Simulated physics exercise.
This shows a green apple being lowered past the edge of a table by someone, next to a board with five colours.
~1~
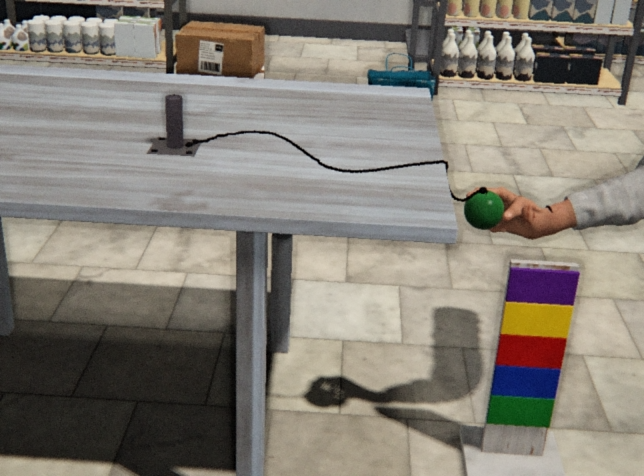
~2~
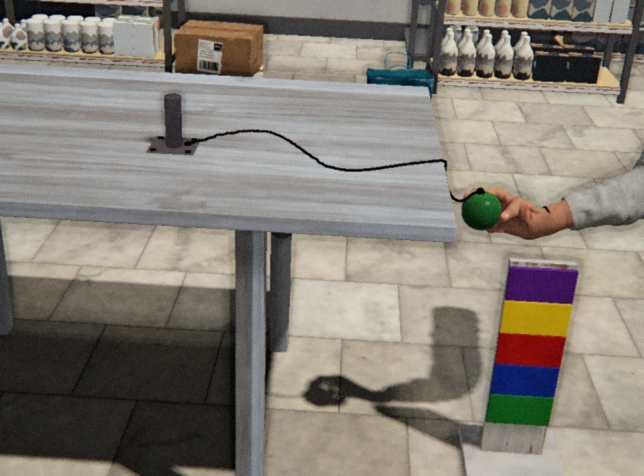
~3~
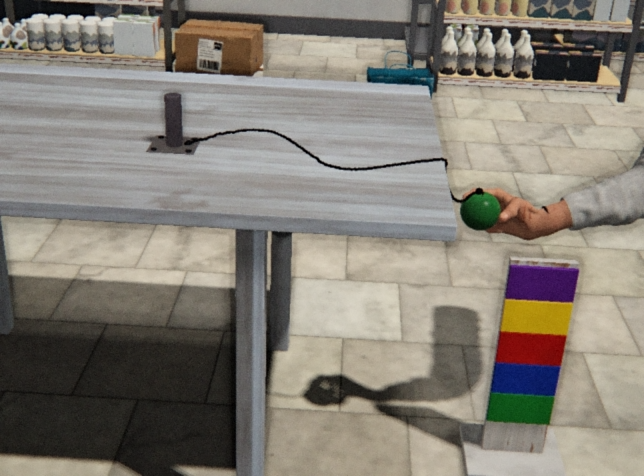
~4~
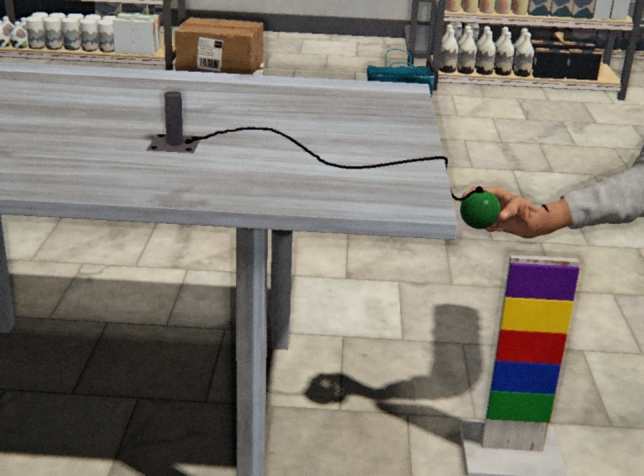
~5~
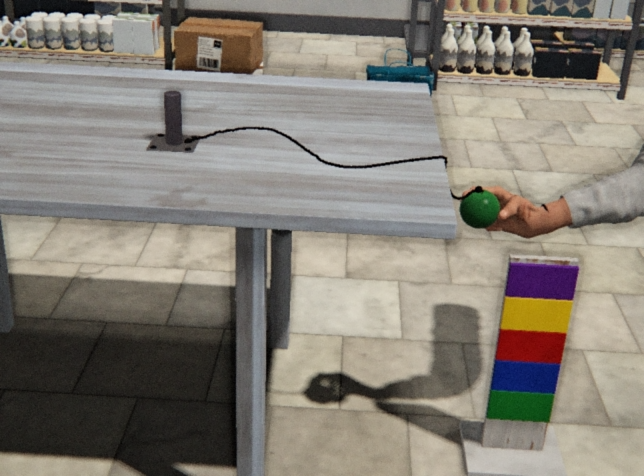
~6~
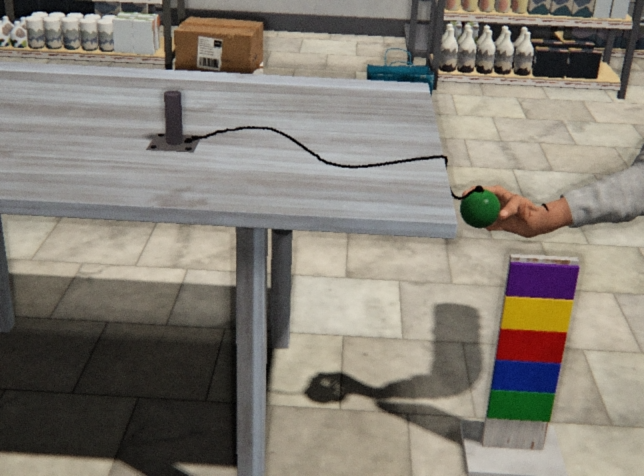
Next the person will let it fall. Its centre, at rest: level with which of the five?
Yellow.
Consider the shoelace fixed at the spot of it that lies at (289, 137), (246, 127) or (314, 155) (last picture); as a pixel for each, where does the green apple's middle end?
Try one gives (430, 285), try two (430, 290), and try three (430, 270).
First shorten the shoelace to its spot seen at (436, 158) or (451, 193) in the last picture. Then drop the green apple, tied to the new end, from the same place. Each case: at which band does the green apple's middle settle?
Cut one gives no band; cut two gives purple.
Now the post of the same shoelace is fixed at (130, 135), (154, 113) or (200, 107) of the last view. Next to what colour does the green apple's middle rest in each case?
Result 1: Purple. Result 2: Purple. Result 3: Yellow.
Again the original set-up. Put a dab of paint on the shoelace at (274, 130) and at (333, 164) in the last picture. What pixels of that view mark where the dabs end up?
One ends up around (296, 144), the other around (405, 146).
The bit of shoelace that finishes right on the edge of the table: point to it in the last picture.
You'd find it at roughly (372, 166).
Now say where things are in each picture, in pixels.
The first picture shows green apple (484, 210); purple (543, 288); yellow (537, 321); red (531, 353); blue (526, 383); green (521, 413).
The second picture shows green apple (481, 210); shoelace through (214, 137) (274, 133) (313, 158) (371, 170) (442, 164).
The third picture shows green apple (480, 211).
The fourth picture shows green apple (480, 210); shoelace through (215, 135) (274, 131) (314, 155) (372, 167) (443, 161).
The fifth picture shows green apple (480, 209).
The sixth picture shows green apple (480, 209); shoelace through (215, 134) (274, 130) (313, 154) (372, 166) (442, 160).
Soon after, apple near (458, 306); level with yellow.
After that, apple near (393, 297); level with yellow.
And then, apple near (432, 304); level with yellow.
In the end, apple near (434, 303); level with yellow. Its centre hangs level with the yellow band.
